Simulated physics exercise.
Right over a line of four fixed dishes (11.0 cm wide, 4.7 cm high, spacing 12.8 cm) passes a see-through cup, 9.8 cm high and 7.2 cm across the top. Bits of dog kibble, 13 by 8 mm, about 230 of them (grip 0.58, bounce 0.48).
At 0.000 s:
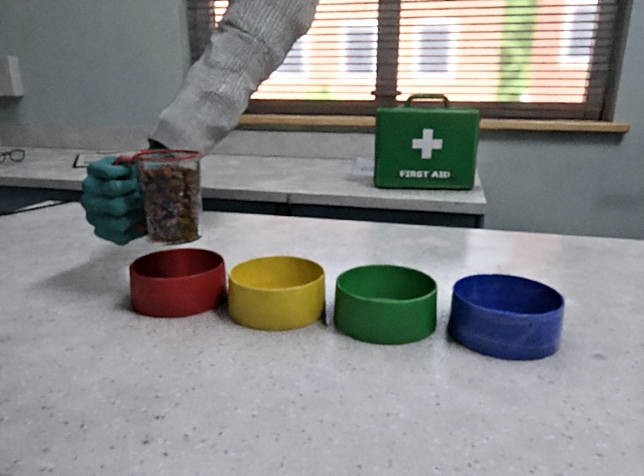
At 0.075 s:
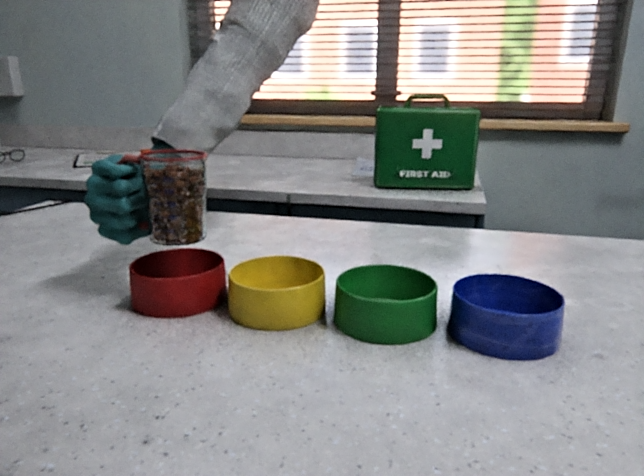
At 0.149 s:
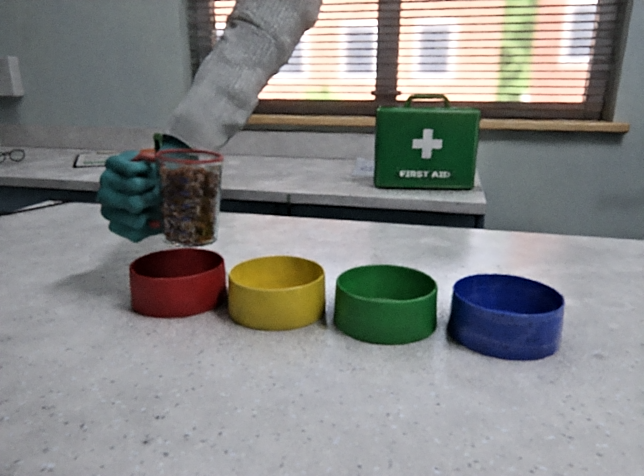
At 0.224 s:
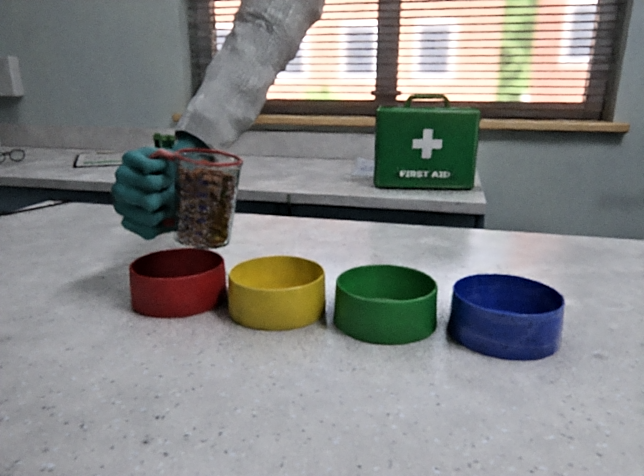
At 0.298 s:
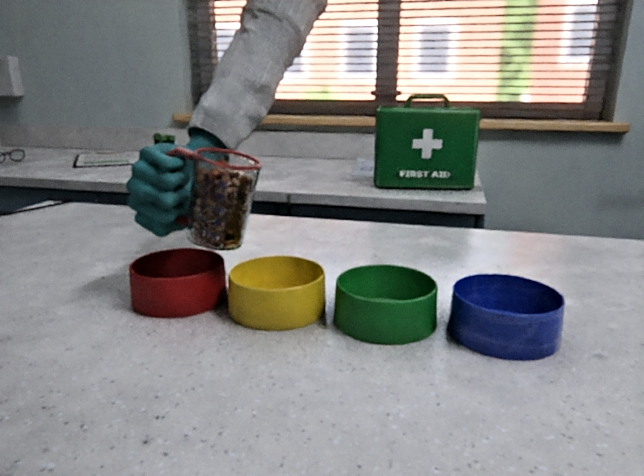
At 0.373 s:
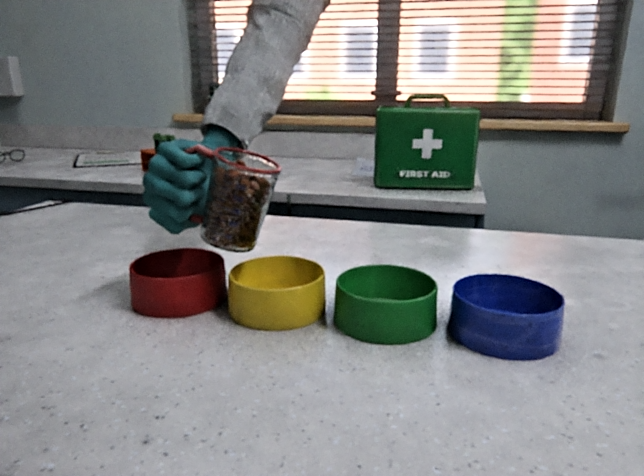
A teal-gloved hand holding a clear cup of small brown pieces moves a short way right, from above the red dish toward the yellow one, tilting the cup slightly rightward, above a row of red, yellow, green and blue dishes.
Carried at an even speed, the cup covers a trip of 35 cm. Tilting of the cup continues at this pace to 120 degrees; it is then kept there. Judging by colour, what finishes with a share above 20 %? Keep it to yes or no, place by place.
Place by place: Red no, blue yes, green no, yellow no, counter no.
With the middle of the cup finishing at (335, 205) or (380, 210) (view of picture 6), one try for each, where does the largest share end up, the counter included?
Try 1 - green; try 2 - green.
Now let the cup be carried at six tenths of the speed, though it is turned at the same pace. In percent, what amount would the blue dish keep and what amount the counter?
Blue 100, counter 0.
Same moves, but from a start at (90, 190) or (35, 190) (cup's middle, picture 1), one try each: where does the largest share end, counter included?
The winner: Green; green.
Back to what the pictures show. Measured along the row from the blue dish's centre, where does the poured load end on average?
I'd put it near 1 cm to the right of the dish's middle.
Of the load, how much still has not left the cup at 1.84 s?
Roughly 90 per cent.
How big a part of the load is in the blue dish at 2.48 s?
Close to 75 percent of the load.
After 1.26 s, tilt 65 degrees; cup holds 100 %.
After 1.84 s, tilt 97 degrees; cup holds 90 %, blue 5 %.
After 2.48 s, tilt 120 degrees; cup holds 20 %, blue 75 %.
In the end, at 3.3 s, red 0 %, blue 95 %, green 0 %, yellow 0 %, counter 5 %.
